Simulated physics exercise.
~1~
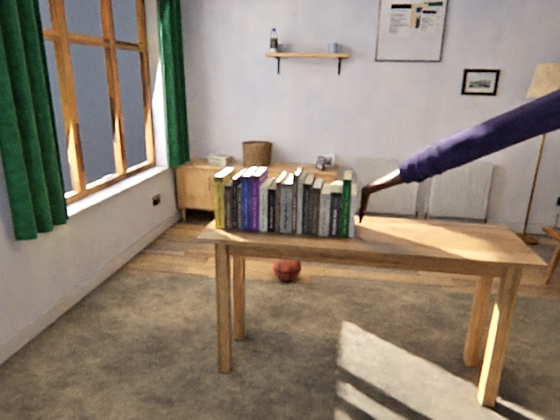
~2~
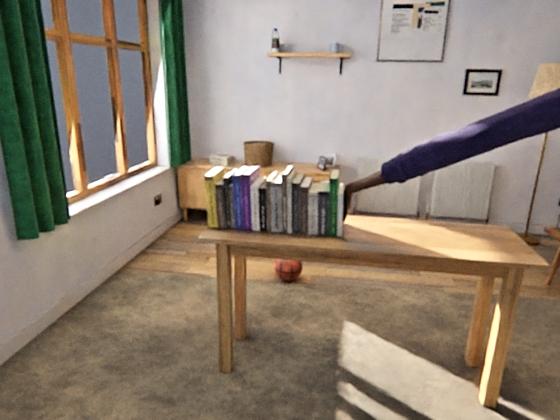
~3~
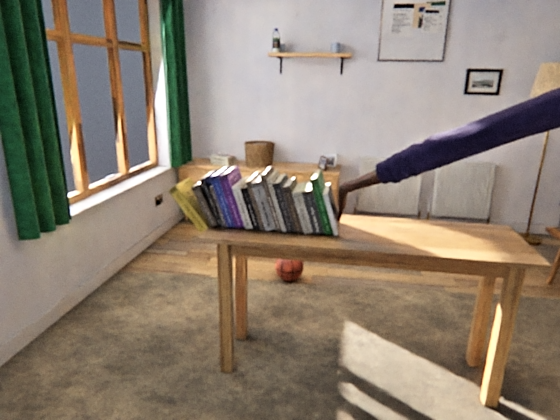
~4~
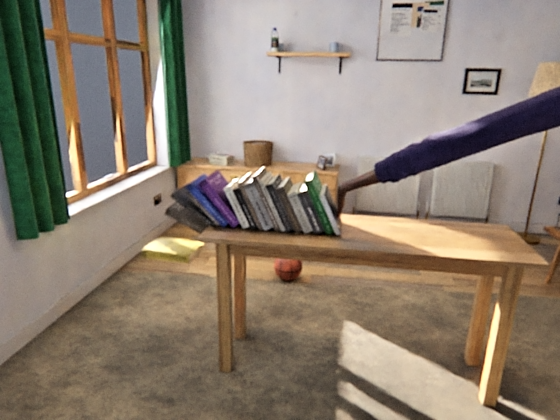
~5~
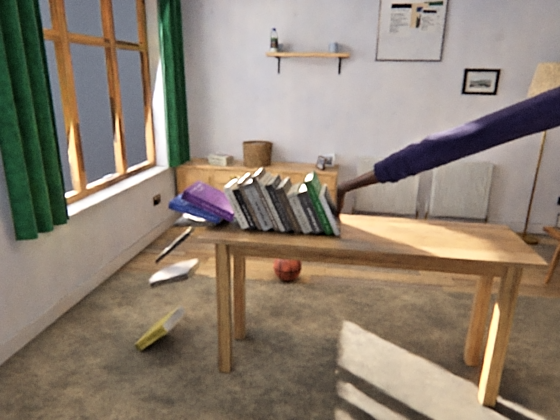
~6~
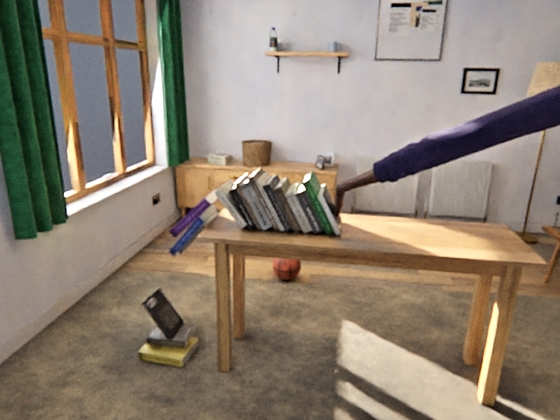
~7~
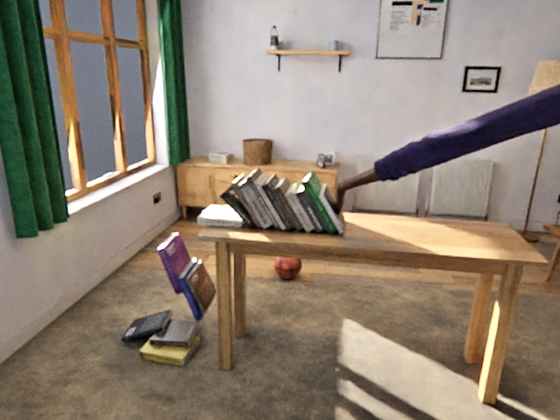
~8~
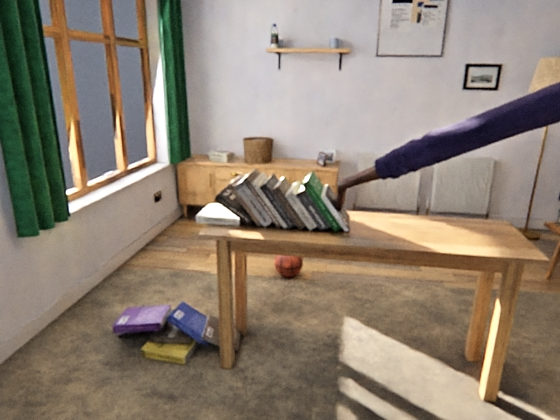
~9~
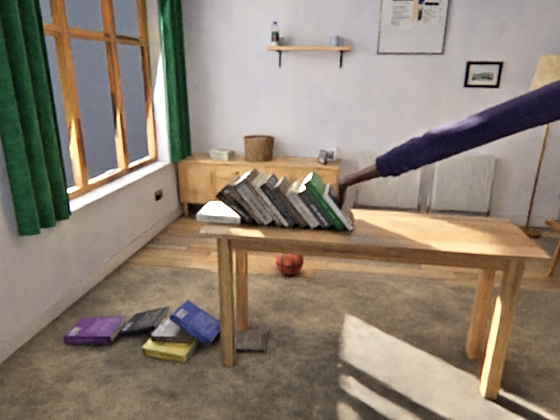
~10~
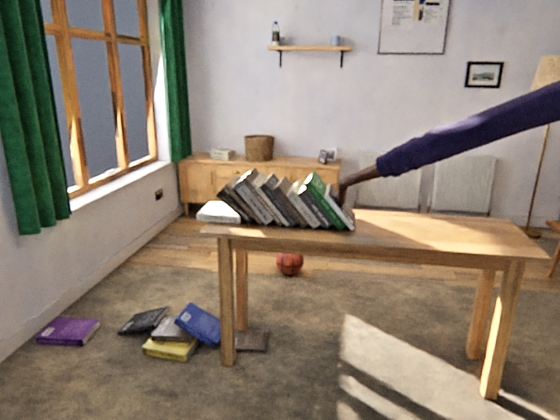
In a sunlit room, a hand pushes a book row left, toppling several onto the floor.
